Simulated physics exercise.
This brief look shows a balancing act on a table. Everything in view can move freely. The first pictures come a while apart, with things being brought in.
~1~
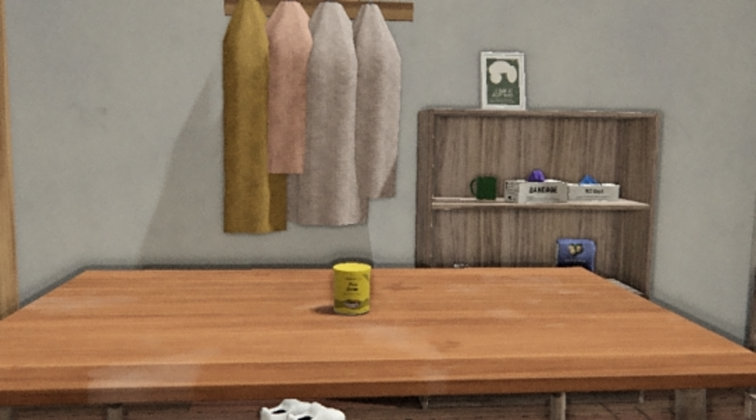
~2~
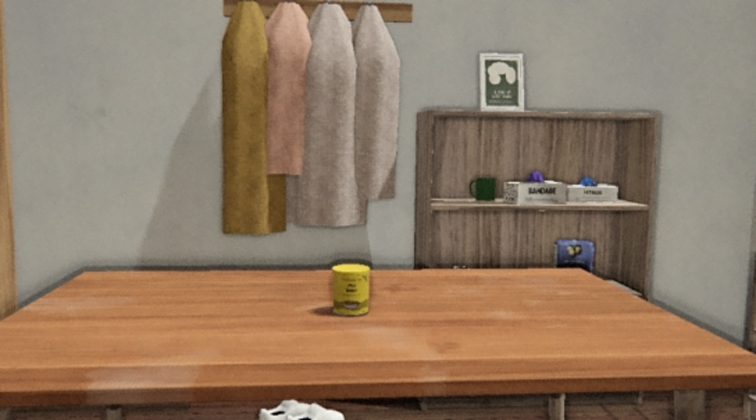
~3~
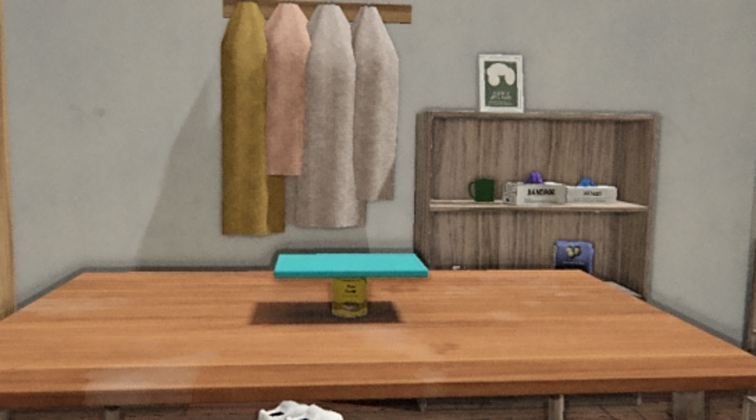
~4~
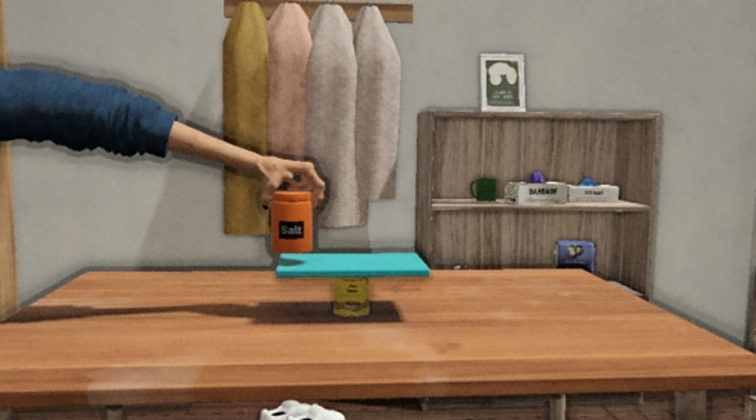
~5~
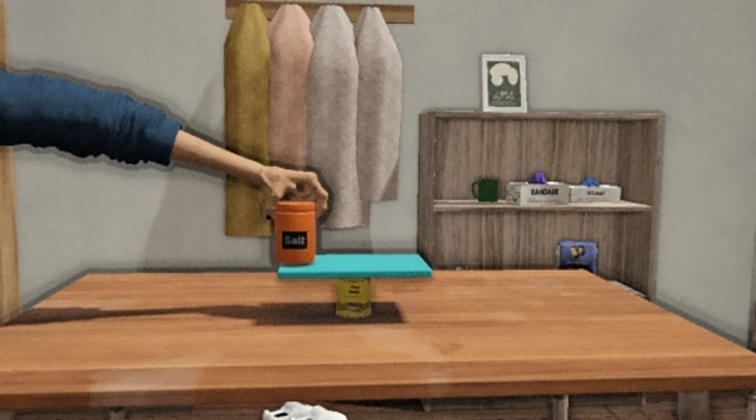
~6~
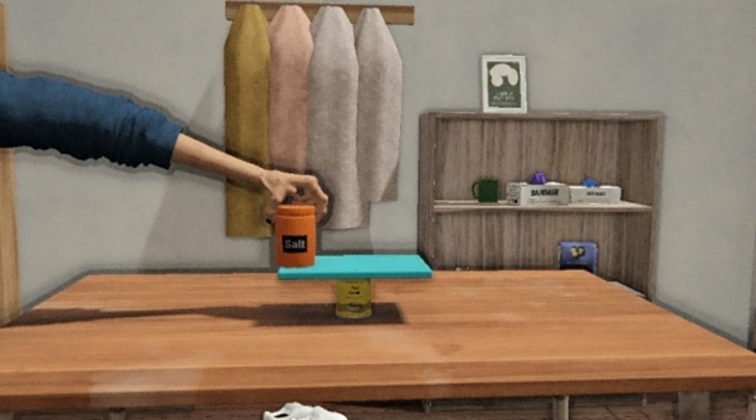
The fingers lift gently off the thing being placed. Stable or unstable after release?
Unstable.
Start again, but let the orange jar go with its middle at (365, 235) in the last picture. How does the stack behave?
Stands.
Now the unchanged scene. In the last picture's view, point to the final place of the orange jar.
Look around (228, 300) in the final frame.
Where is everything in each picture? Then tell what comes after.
In the first picture, the last thing is not in view yet.
In the second picture, the last thing is not in view yet.
In the third picture, the last thing is not in view yet; turquoise lid (350, 265).
In the fourth picture, on its way; orange jar (292, 221); turquoise lid (351, 265).
In the fifth picture, on its way; orange jar (295, 231); turquoise lid (353, 266).
In the sixth picture, set down, still held; orange jar (295, 235); turquoise lid (354, 266).
Then, 0.30 s after the last picture, orange jar now fallen; turquoise lid tipped 33° from how it was.
Then, 0.40 s after the last picture, turquoise lid tipped 53° from how it was.
Then, 0.50 s after the last picture, turquoise lid tipped 45° from how it was.
Then, 0.60 s after the last picture, turquoise lid tipped 32° from how it was.
At rest, fallen, orange jar; moved from the start, turquoise lid; yellow tin in place. Seen from the same camera at the end, orange jar near (228, 301). The stack loses its balance.
